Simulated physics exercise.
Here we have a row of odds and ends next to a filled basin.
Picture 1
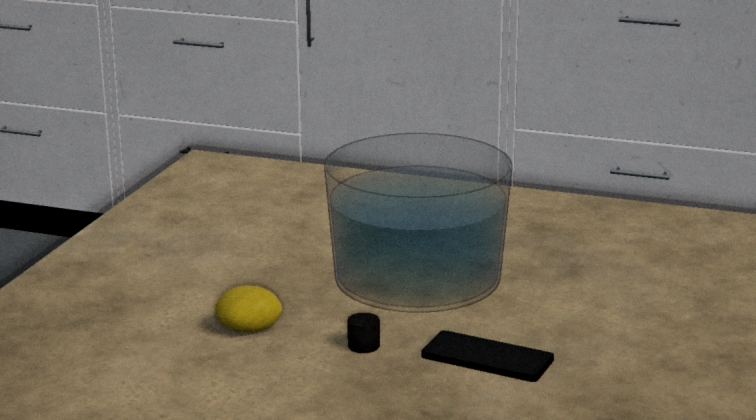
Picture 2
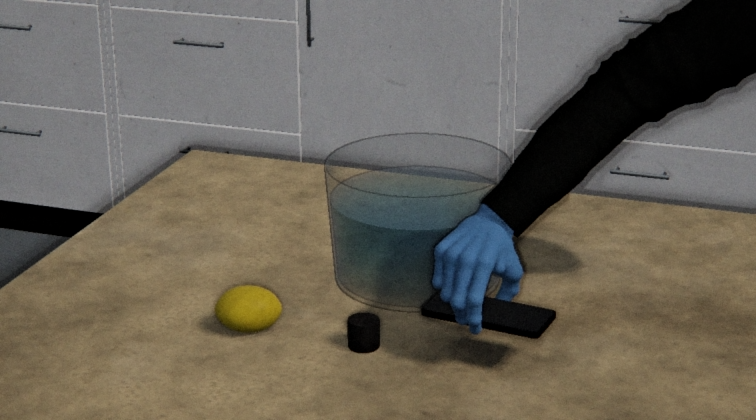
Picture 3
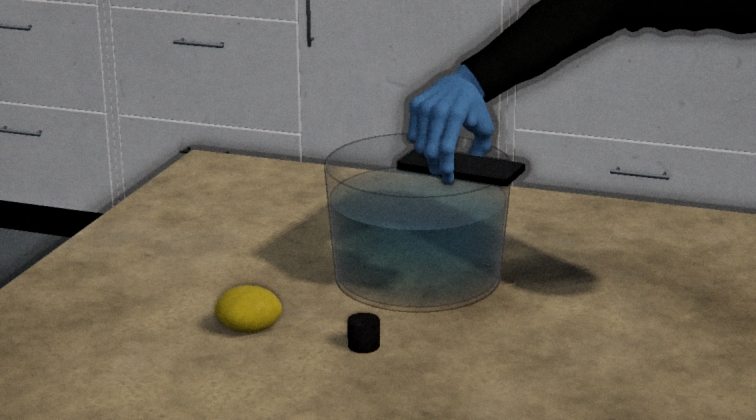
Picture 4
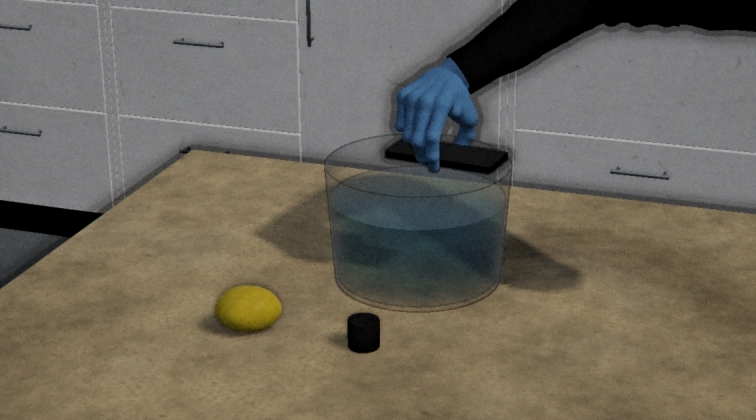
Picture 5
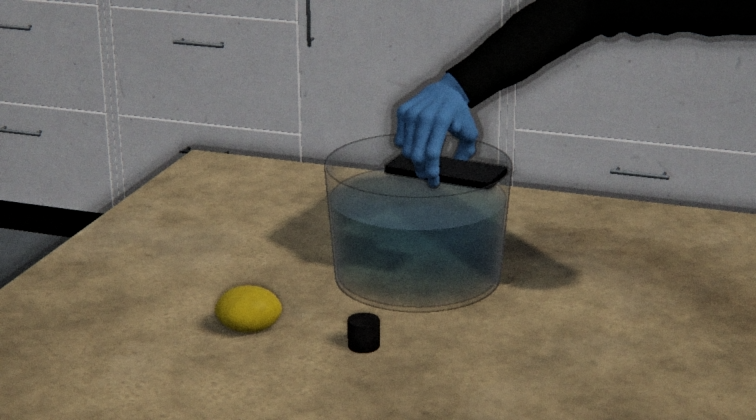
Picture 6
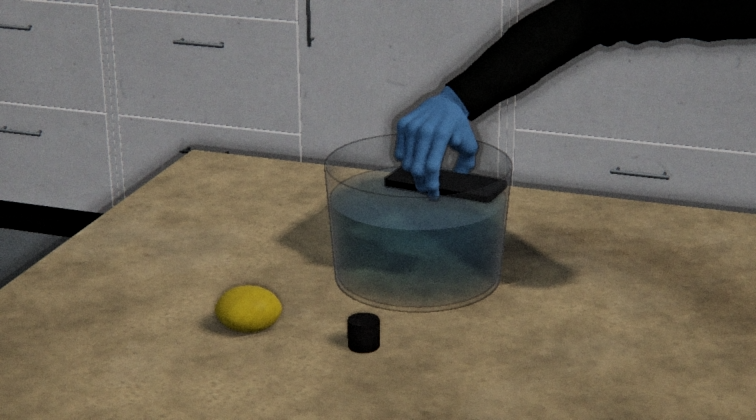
The clip opens on a tabletop with a yellow lemon, a small black cylinder and a flat black phone lined up before a clear basin of water. A blue-gloved hand picks up the phone, carries it up and over the basin, then lowers it to just above the water's surface.
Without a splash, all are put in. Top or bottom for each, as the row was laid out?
Left floats; middle sinks; right sinks.
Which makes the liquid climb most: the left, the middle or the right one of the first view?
It is the left object.
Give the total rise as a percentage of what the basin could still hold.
Close to 14 %.
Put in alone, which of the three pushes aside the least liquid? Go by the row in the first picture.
The middle one.
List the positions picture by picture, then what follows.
The first picture shows the row from the left; lemon (249, 309); iron weight (364, 333); phone (487, 355).
The second picture shows a hand picks up the phone; phone (488, 313); iron weight (364, 333).
In the third picture, it is carried over; phone (461, 166); lemon (249, 309).
In the fourth picture, it is above the basin; phone (446, 155); iron weight (364, 333).
The fifth picture shows it comes down; phone (446, 170); lemon (249, 309).
In the sixth picture, it is just over the surface; lemon (249, 309); iron weight (364, 333); phone (446, 183).
Next, the phone sinks.
After that, the iron weight sinks.
Finally, the lemon rides on the surface; afloat, lemon.
